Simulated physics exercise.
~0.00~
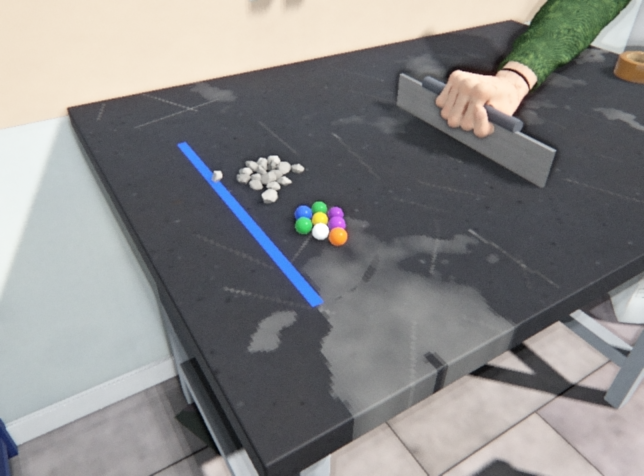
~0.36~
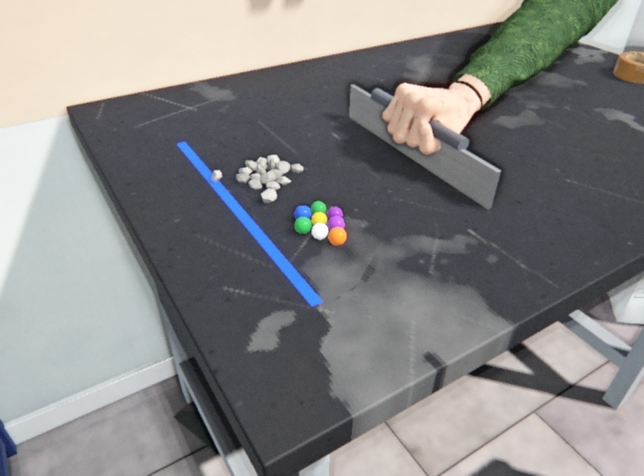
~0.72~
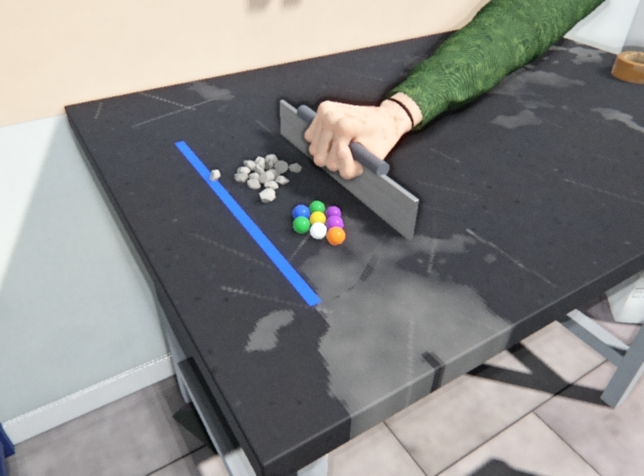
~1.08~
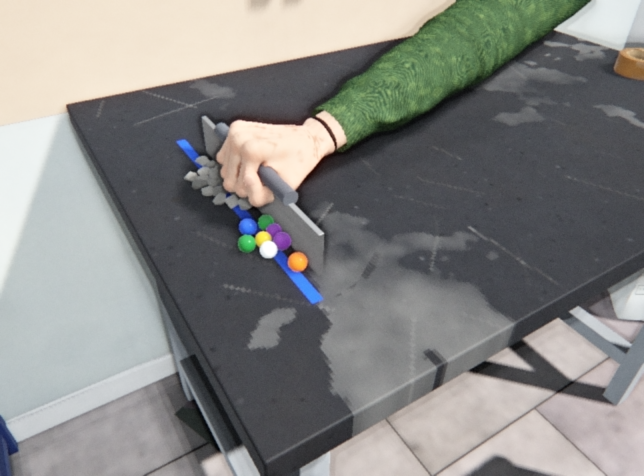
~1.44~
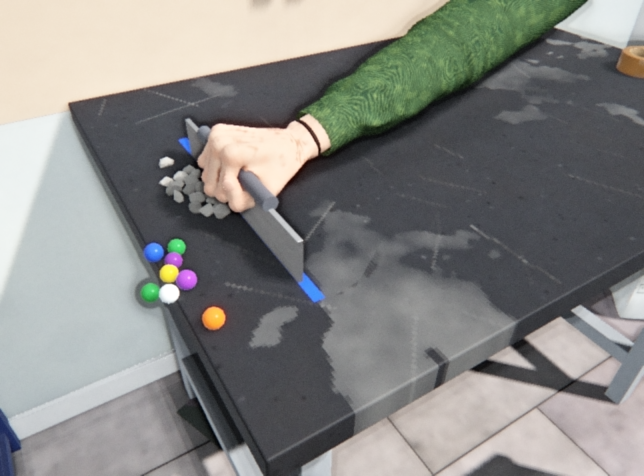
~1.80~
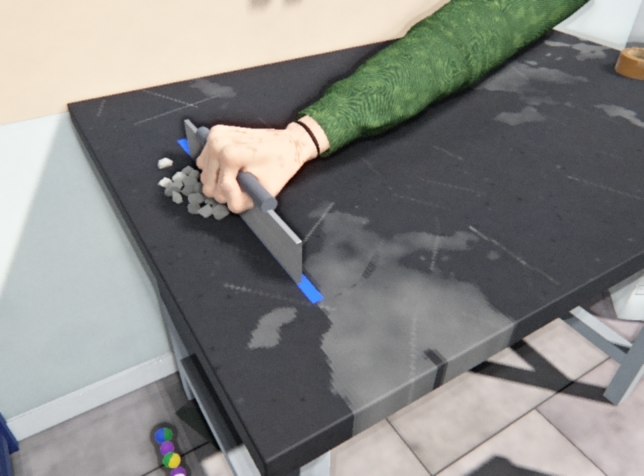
A hand in a green sleeve slid a scraper left across a dark table, pushing colorful balls and gray stones, and stopped at the blue tape. The balls rolled on off the edge to the floor, while the stones stayed on the tabletop.
